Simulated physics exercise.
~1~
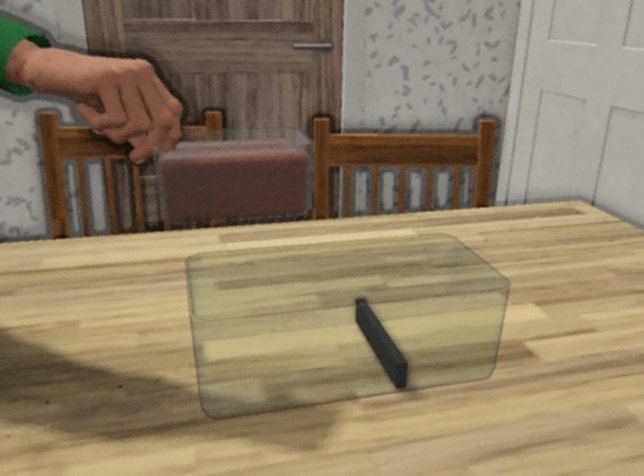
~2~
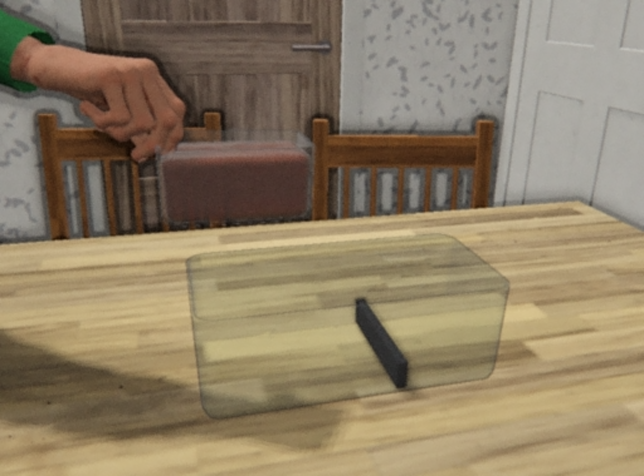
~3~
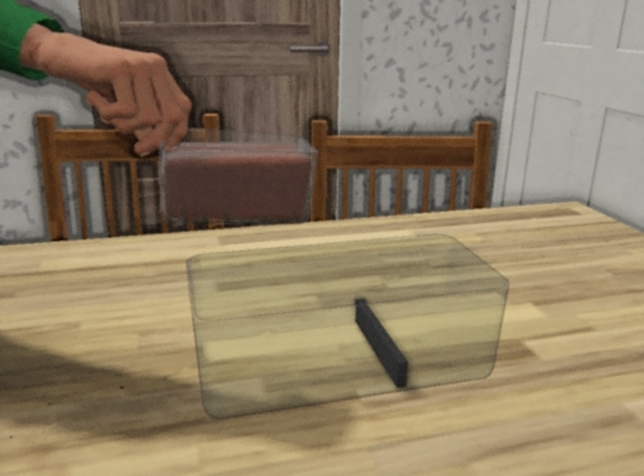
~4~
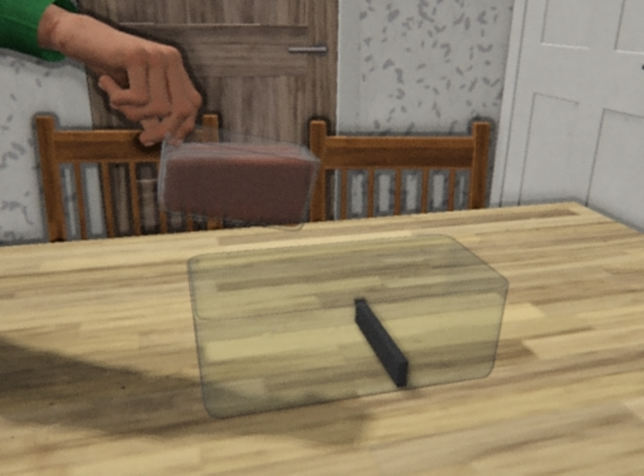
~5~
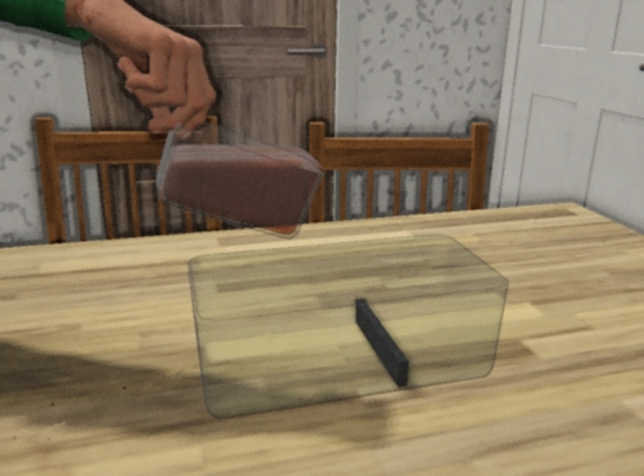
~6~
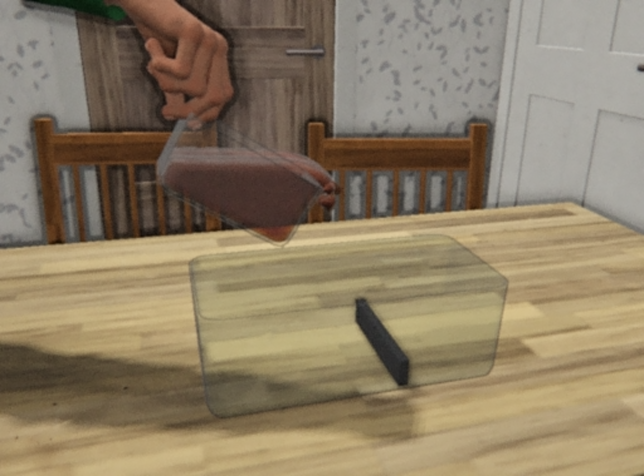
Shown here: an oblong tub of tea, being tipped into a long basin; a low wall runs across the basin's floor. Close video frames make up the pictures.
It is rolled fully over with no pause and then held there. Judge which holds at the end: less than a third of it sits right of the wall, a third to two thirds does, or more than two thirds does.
Less than a third sits right of the wall.
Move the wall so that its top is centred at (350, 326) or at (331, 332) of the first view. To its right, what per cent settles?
First try: Roughly 65 per cent; second try: 75 per cent.
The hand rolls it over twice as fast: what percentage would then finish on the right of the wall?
About 20 %.
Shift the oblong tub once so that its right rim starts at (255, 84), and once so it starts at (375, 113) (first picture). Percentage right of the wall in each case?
Try one: 15 %; try two: 70 %.
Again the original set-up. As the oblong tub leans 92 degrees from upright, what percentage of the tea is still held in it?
Near 15 in a hundred still remains.
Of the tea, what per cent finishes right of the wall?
25 %.
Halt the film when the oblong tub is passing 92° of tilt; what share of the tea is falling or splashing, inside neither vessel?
Some 20 per cent, I'd say.
A moment on, the tilt is 92° and 16 per cent is still to pour, 42 is left of the wall and 20 right of it.
Next, the tilt is 118° and 2 per cent is still to pour, 68 is left of the wall and 24 right of it.
Then the tilt is 119° and 0 per cent is still to pour, 73 is left of the wall and 25 right of it.
Later the tilt is 119° and 0 per cent is still to pour, 72 is left of the wall and 26 right of it.
In the end 72 per cent lies left of the wall, 26 right of it and 2 outside.
